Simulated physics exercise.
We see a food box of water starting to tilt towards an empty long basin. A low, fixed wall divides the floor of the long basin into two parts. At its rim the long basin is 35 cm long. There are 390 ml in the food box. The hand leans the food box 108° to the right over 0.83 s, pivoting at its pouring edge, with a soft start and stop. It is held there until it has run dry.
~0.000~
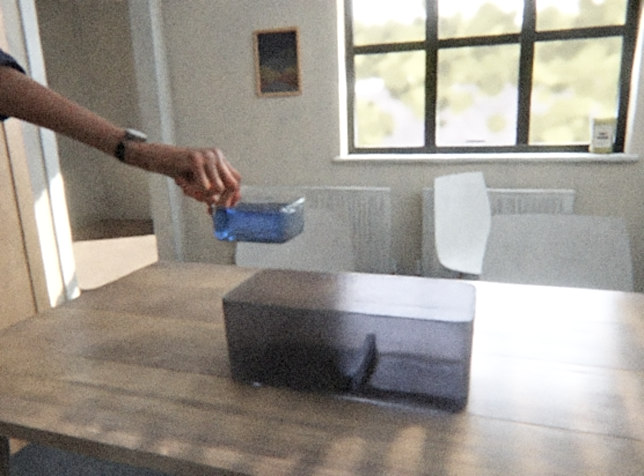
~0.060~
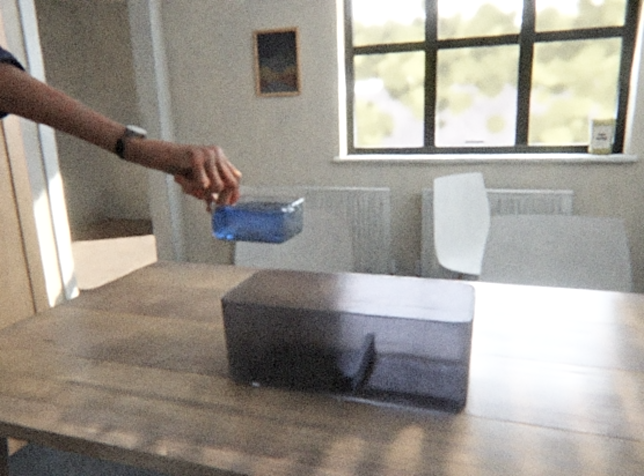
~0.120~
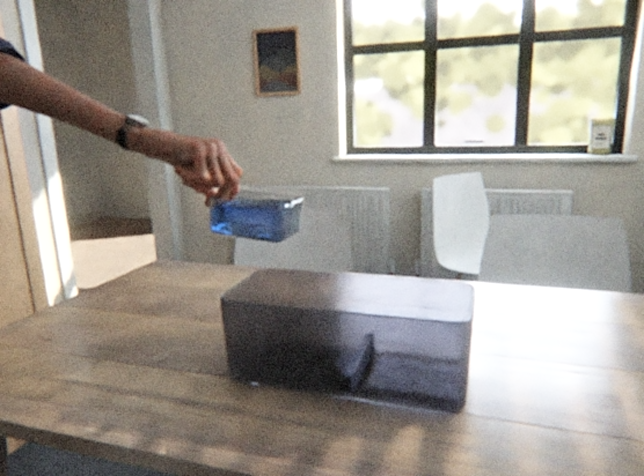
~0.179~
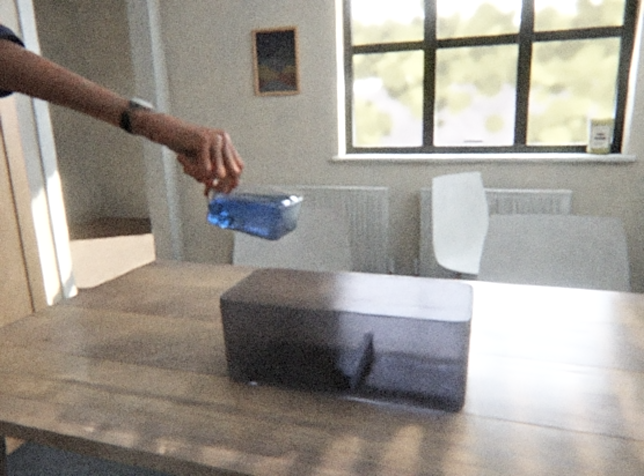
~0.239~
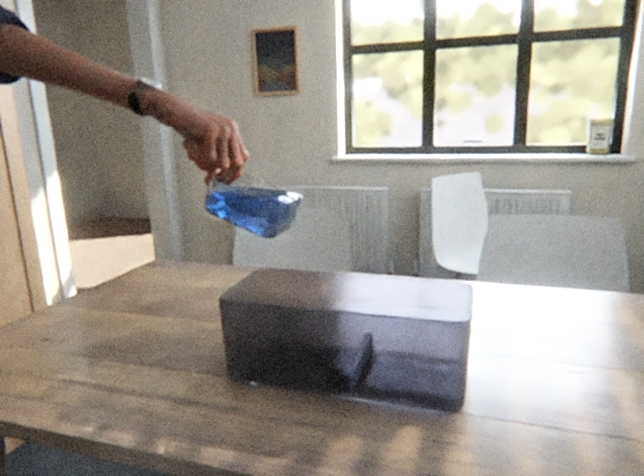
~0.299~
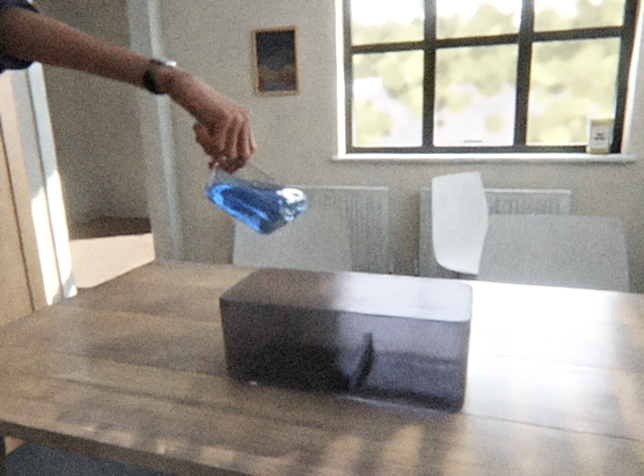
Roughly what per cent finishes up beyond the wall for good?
Roughly 70 per cent.
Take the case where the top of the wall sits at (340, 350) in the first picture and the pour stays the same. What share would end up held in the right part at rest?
Then roughly 80 per cent would end up there.
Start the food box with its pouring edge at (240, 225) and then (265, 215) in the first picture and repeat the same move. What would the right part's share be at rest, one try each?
It comes to 15 per cent, and then 10 per cent.
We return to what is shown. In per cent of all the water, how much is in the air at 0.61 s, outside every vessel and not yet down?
Close to 54 in a hundred.
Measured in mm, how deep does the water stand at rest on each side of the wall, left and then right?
Final reading - left some 4 mm, right some 12 mm.
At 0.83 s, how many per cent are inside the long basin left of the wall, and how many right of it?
Near 22 on the left, 72 on the right.
By 0.61 s the tilt is 90° and 15 per cent is still to pour, 13 is left of the wall and 20 right of it.
By 0.83 s the tilt is 108° and 1 per cent is still to pour, 21 is left of the wall and 71 right of it.
By 1.07 s the tilt is 108° and 0 per cent is still to pour, 29 is left of the wall and 70 right of it.
By 1.33 s the tilt is 108° and 0 per cent is still to pour, 28 is left of the wall and 70 right of it.
At rest 28 per cent lies left of the wall, 70 right of it and 1 outside.
